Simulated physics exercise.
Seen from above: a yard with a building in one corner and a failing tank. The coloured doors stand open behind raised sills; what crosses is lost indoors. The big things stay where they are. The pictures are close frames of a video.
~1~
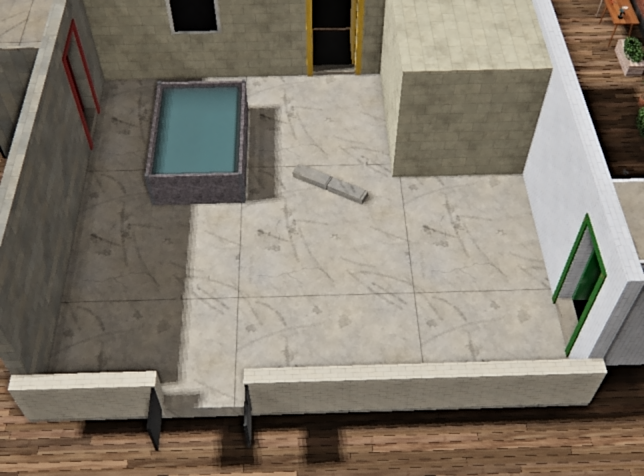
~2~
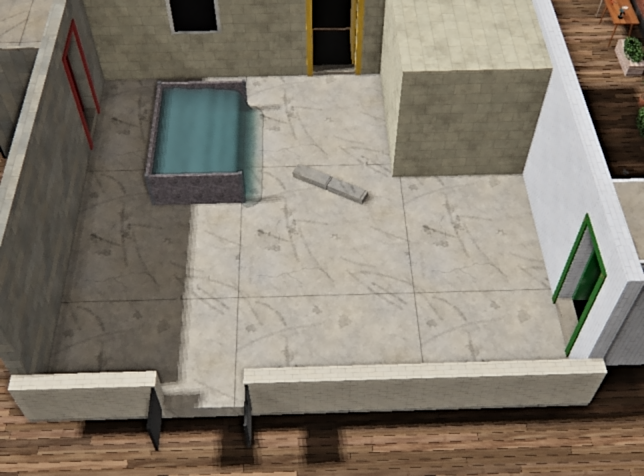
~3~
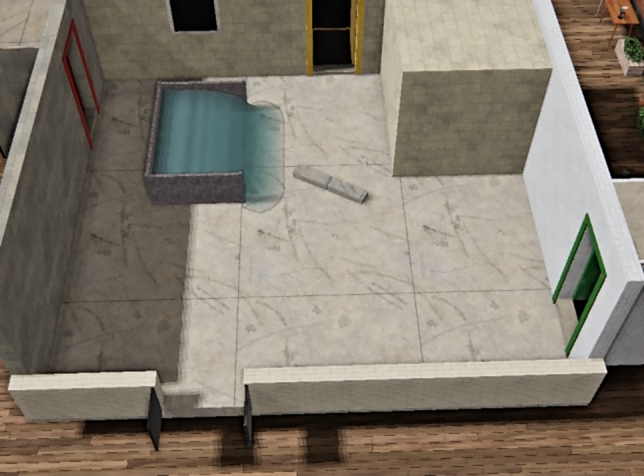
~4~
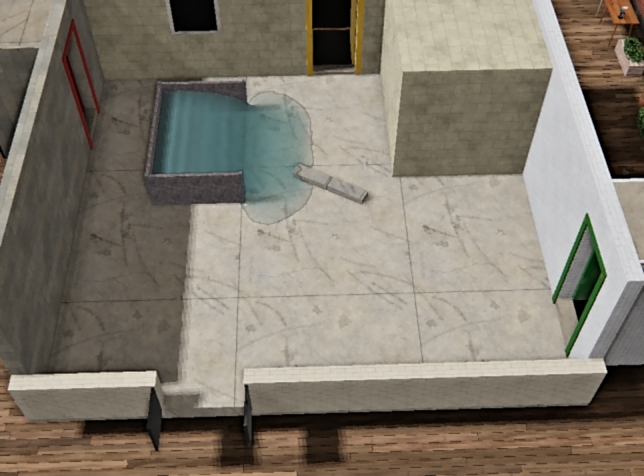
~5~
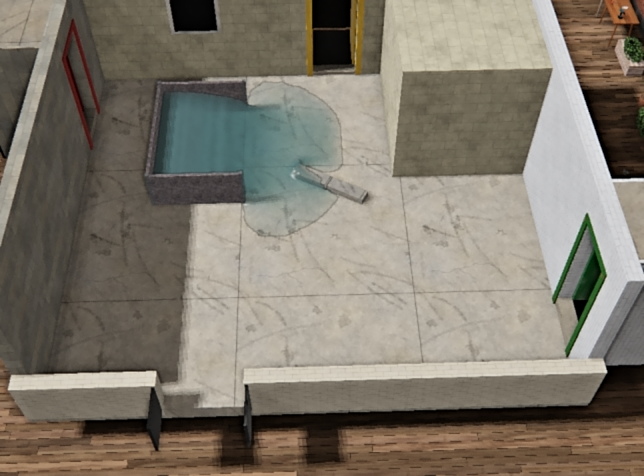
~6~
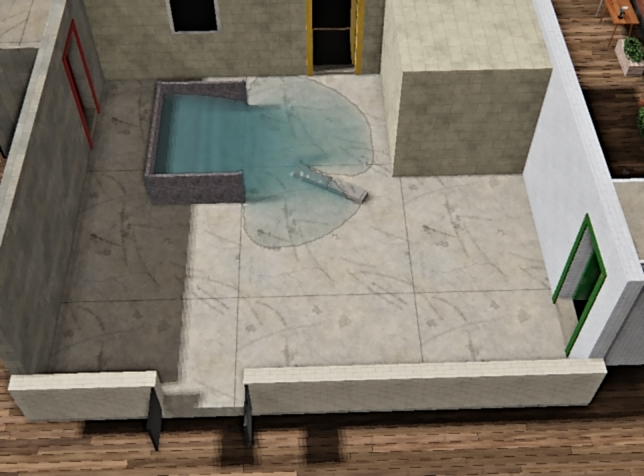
At first, still water fills a raised tank in a walled yard with a red, a yellow and a green door. The tank's right side gives way and water pours onto the pale floor, fanning out rightward, then reaching and parting around a low slab as the puddle widens on both sides.
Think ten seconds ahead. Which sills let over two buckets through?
The red door stays under that; the green door stays under that; the yellow door takes more than that.
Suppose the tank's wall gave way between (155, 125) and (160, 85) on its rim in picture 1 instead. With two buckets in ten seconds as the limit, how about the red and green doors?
One by one: Red floods; green keeps below it.
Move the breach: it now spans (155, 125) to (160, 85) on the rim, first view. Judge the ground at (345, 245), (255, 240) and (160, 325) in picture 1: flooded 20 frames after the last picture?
In turn: Free of water, free of water, under water.
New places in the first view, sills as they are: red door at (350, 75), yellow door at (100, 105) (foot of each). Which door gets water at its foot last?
That is the yellow-painted one.
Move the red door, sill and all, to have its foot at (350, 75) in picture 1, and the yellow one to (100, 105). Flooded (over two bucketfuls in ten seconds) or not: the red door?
One by one: The red one passes that mark.
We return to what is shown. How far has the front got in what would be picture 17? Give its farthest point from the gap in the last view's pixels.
Close to (533, 315).
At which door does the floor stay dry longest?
I say the red-painted one.
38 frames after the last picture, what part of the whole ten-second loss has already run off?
Near 85 in a hundred.
A moment on, water covers 25 % of the floor; the red door not reached, the green door not reached, the yellow door wet at the sill, nothing in.
Next, water covers 40 % of the floor; the red door not reached, the green door not reached, the yellow door under two buckets in.
Then, water covers 50 % of the floor; the red door not reached, the green door wet at the sill, nothing in, the yellow door far over two buckets in.
Later, water covers 65 % of the floor; the red door wet at the sill, nothing in, the green door wet at the sill, nothing in, the yellow door far over two buckets in.
In the end, water covers 95 % of the floor; the red door wet at the sill, nothing in, the green door under two buckets in, the yellow door far over two buckets in.
